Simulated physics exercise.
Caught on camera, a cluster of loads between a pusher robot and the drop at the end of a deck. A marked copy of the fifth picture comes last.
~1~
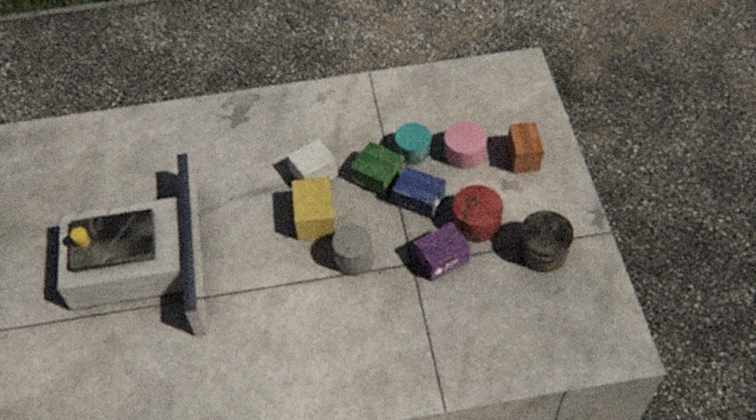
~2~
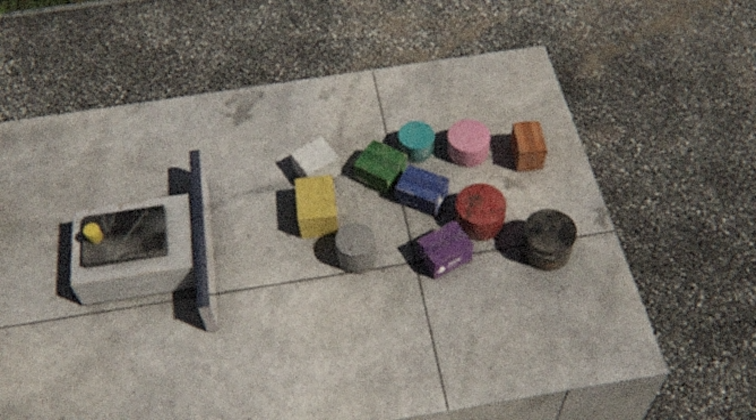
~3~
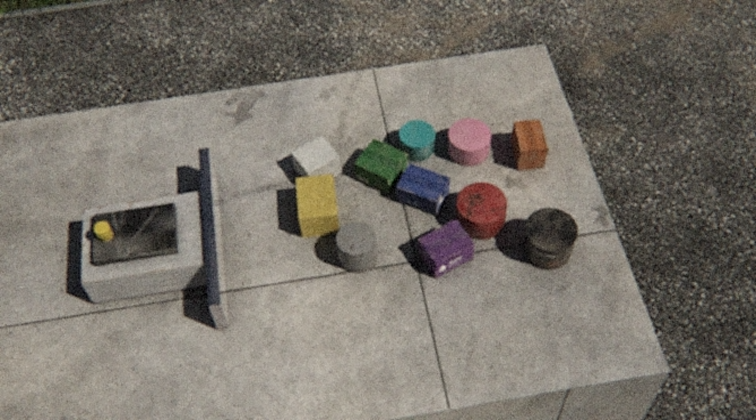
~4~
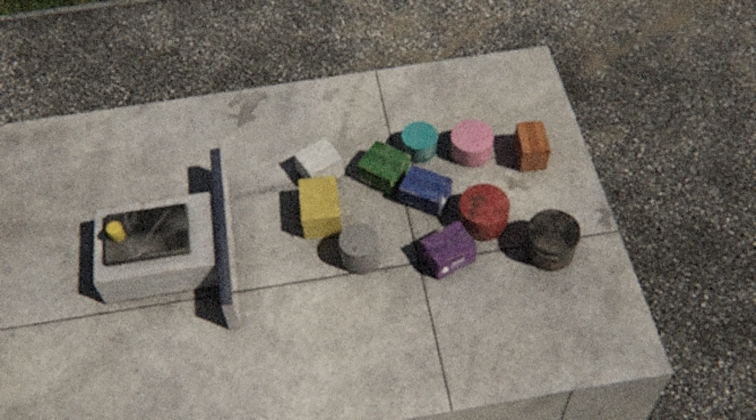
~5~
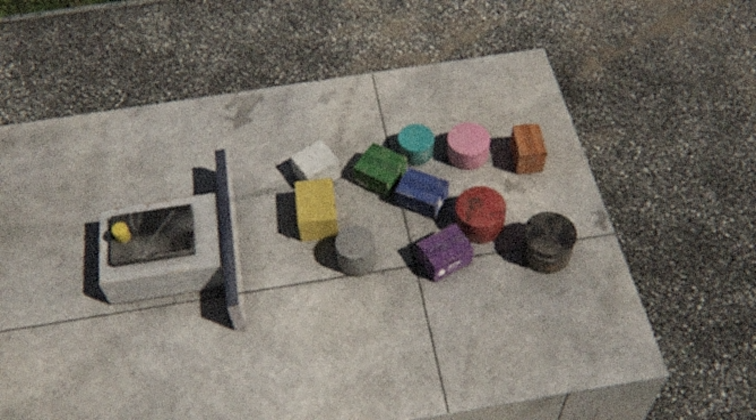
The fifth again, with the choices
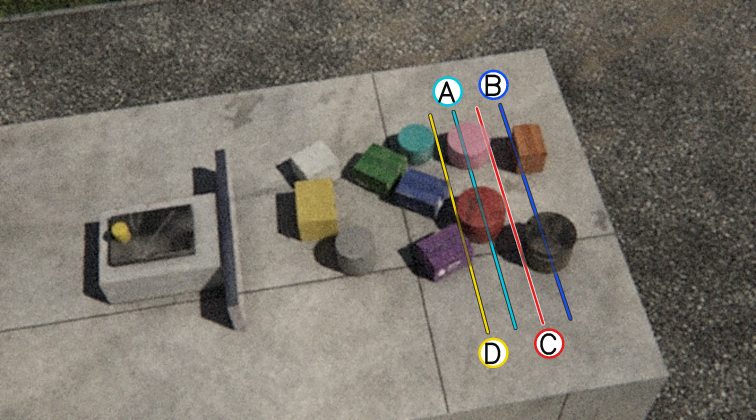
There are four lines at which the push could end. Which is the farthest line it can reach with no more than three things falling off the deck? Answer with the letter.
Up to line B.
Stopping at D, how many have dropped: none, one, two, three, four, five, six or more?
The count is none.
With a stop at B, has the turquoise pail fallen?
No.
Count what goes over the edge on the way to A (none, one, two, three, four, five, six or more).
The count is none.
On the marked copy, A at (482, 211); B at (532, 203); C at (507, 207); D at (457, 215).
Taking B. A third of the way, robot (273, 216); turquoise pail (421, 142); white crate (354, 163).
Two thirds of the way, robot (384, 199); orange box (548, 150); pink canister (527, 129).
When it is over, robot (469, 186); orange box over the edge; black pail over the edge; three fallen.
As for the rest, A is within the limit but short; C is within the limit but short; D is within the limit but short.
